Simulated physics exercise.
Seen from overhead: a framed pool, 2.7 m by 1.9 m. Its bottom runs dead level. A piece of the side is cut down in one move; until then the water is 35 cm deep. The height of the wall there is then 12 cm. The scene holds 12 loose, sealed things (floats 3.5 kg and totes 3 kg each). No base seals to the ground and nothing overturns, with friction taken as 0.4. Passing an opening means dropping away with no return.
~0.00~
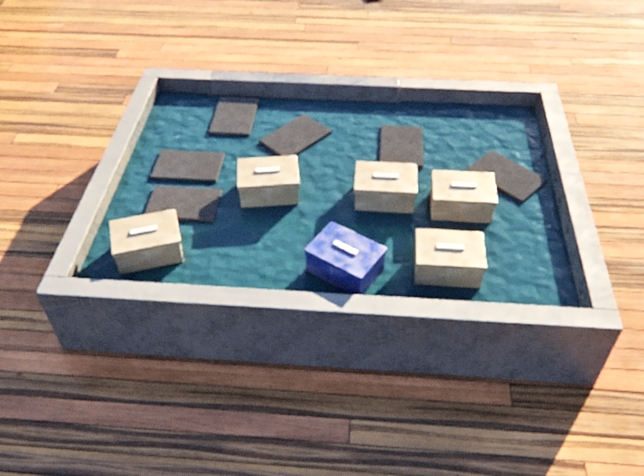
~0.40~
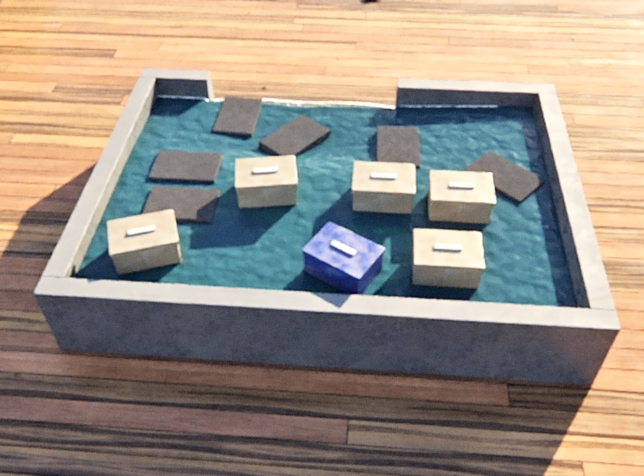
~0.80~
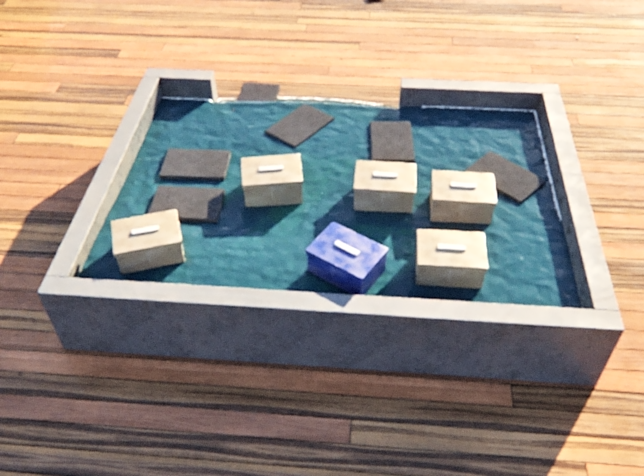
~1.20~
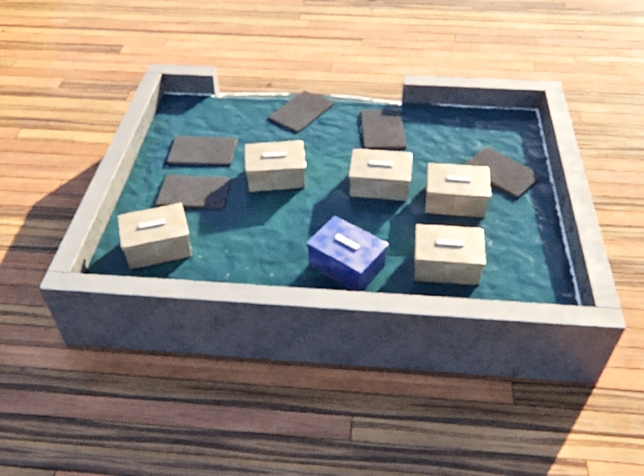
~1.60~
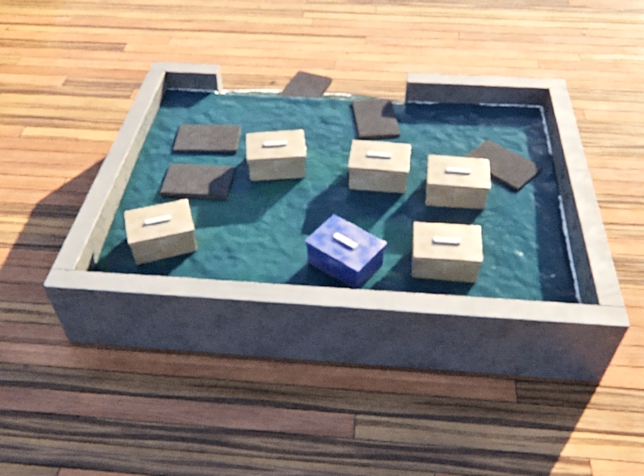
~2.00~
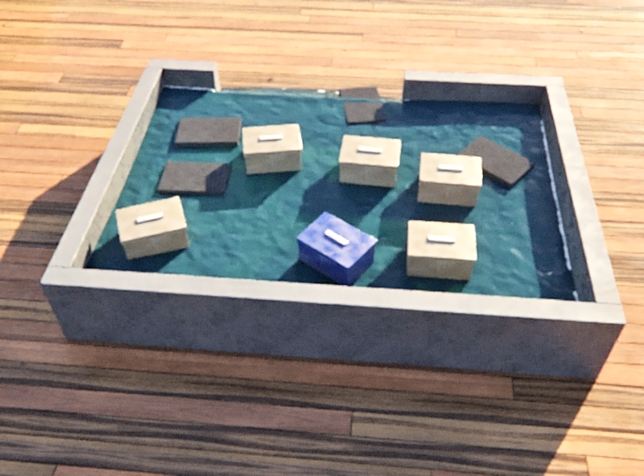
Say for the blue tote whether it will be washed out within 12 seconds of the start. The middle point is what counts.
Result - blue tote is not washed out.
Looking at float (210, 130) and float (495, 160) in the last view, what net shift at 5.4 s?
Log: Item 1 gone out, item 2 30 cm.
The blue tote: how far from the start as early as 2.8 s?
Shift by then: About 10 cm.
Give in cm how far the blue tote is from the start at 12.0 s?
Around 40 cm from the start.
After 2.8 s the blue tote is near (331, 238), 0.1 m from its start, afloat; 3 of 12 are out; 9 afloat.
After 5.4 s the blue tote is near (326, 235), 0.2 m from its start, afloat; 4 of 12 are out; 8 afloat.
After 8.0 s the blue tote is near (325, 228), 0.3 m from its start, afloat; 5 of 12 are out; 7 afloat.
After 12.0 s the blue tote is near (319, 219), 0.4 m from its start, afloat; 6 of 12 are out; 6 afloat.
